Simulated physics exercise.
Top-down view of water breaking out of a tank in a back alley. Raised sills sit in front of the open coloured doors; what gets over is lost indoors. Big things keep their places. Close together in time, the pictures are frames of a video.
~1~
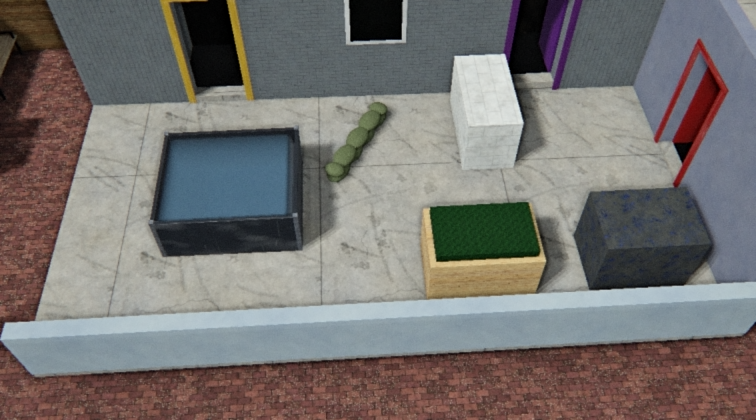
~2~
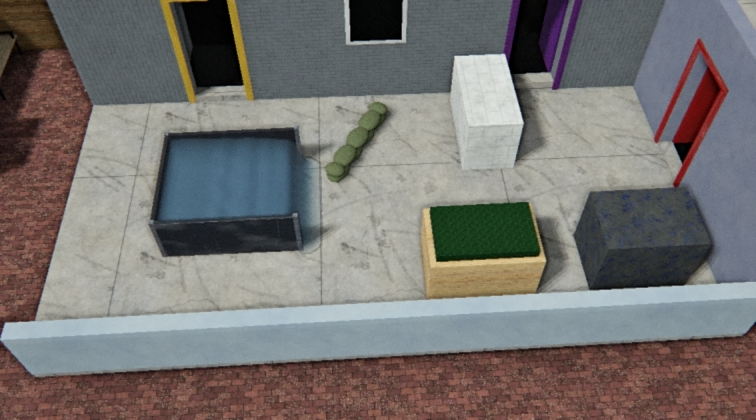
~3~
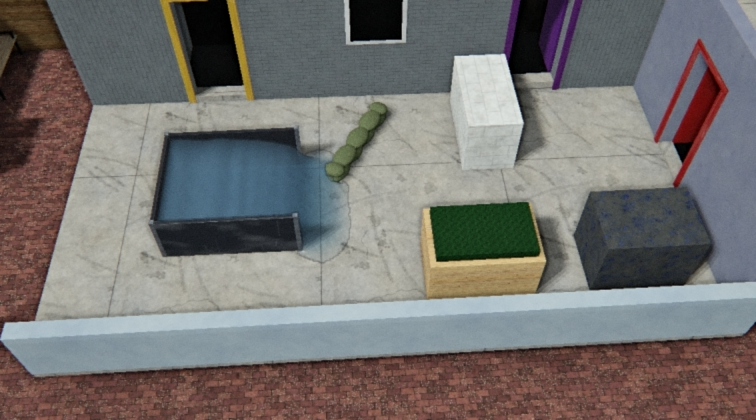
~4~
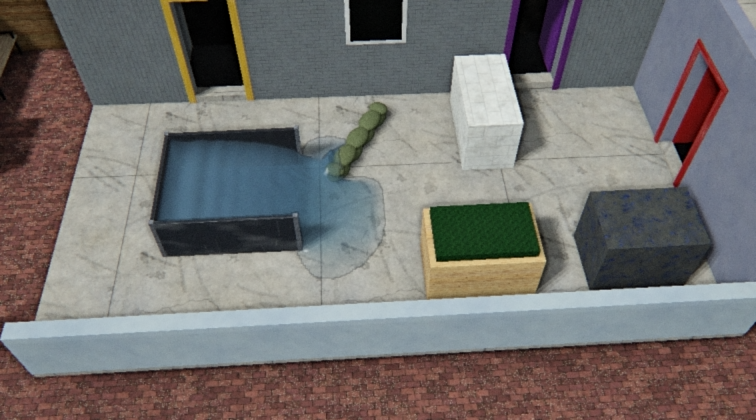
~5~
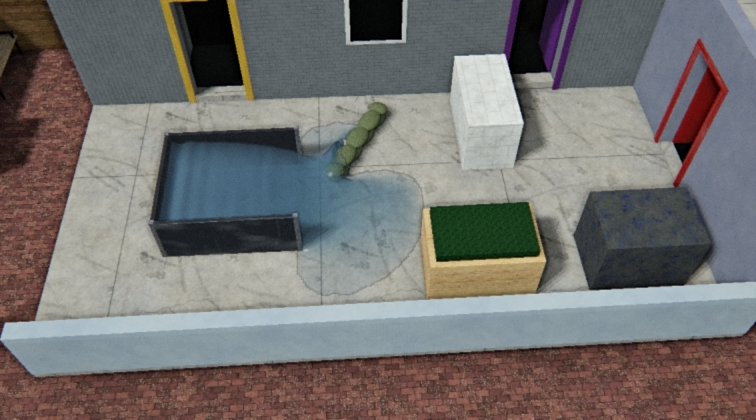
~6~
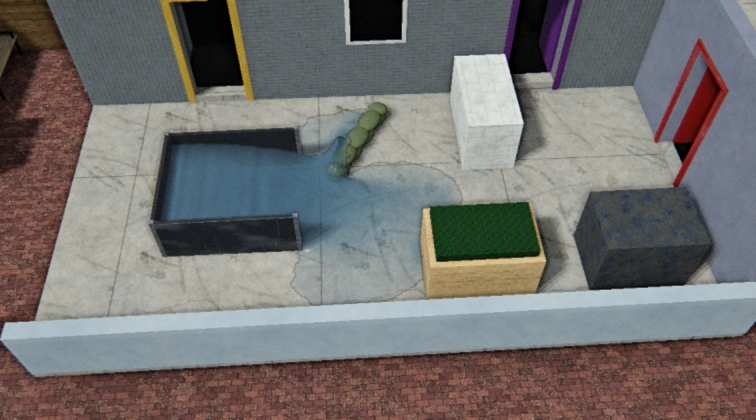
Blue water breaks out through the right side of a dark, open-topped tank at the left of a pale, cracked alley floor, seen from high above by a still camera. Right of it are a green hedge, a white block, a green-topped tan box and a dark block, amid yellow, purple and red doorways. The water spreads rightward, meets the hedge, and fans forward to the tan box.
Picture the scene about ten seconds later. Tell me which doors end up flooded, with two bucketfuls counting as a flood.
The red door will allow in an excess. The purple door will allow in no excess. The yellow door will allow in no excess.
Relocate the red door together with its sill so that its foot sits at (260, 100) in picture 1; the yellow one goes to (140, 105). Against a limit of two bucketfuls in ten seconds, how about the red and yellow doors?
As I see it, the red door remains within bounds while the yellow door remains within bounds.
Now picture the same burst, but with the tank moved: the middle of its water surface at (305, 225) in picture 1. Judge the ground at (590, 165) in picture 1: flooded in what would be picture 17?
Result at that place: Inundated.
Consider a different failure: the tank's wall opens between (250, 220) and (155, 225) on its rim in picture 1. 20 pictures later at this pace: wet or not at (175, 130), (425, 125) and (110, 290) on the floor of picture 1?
Point by point: Unwetted; soaked; soaked.
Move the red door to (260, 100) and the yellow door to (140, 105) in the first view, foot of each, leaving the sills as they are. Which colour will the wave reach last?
My answer is the one in yellow.
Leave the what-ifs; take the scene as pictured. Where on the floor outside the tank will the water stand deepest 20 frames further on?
Deepest spot: Near (712, 300).
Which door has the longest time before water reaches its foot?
It would be the one in purple.
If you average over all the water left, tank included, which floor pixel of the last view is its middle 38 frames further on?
Close to (448, 204).
A moment on, water covers 35 % of the floor; the red door not reached, the purple door not reached, the yellow door not reached.
Next, water covers 50 % of the floor; the red door under two buckets in, the purple door not reached, the yellow door wet at the sill, nothing in.
Then, water covers 75 % of the floor; the red door far over two buckets in, the purple door wet at the sill, nothing in, the yellow door wet at the sill, nothing in.
Later, water covers 90 % of the floor; the red door far over two buckets in, the purple door wet at the sill, nothing in, the yellow door wet at the sill, nothing in.
In the end, water covers 90 % of the floor; the red door far over two buckets in, the purple door wet at the sill, nothing in, the yellow door wet at the sill, nothing in.
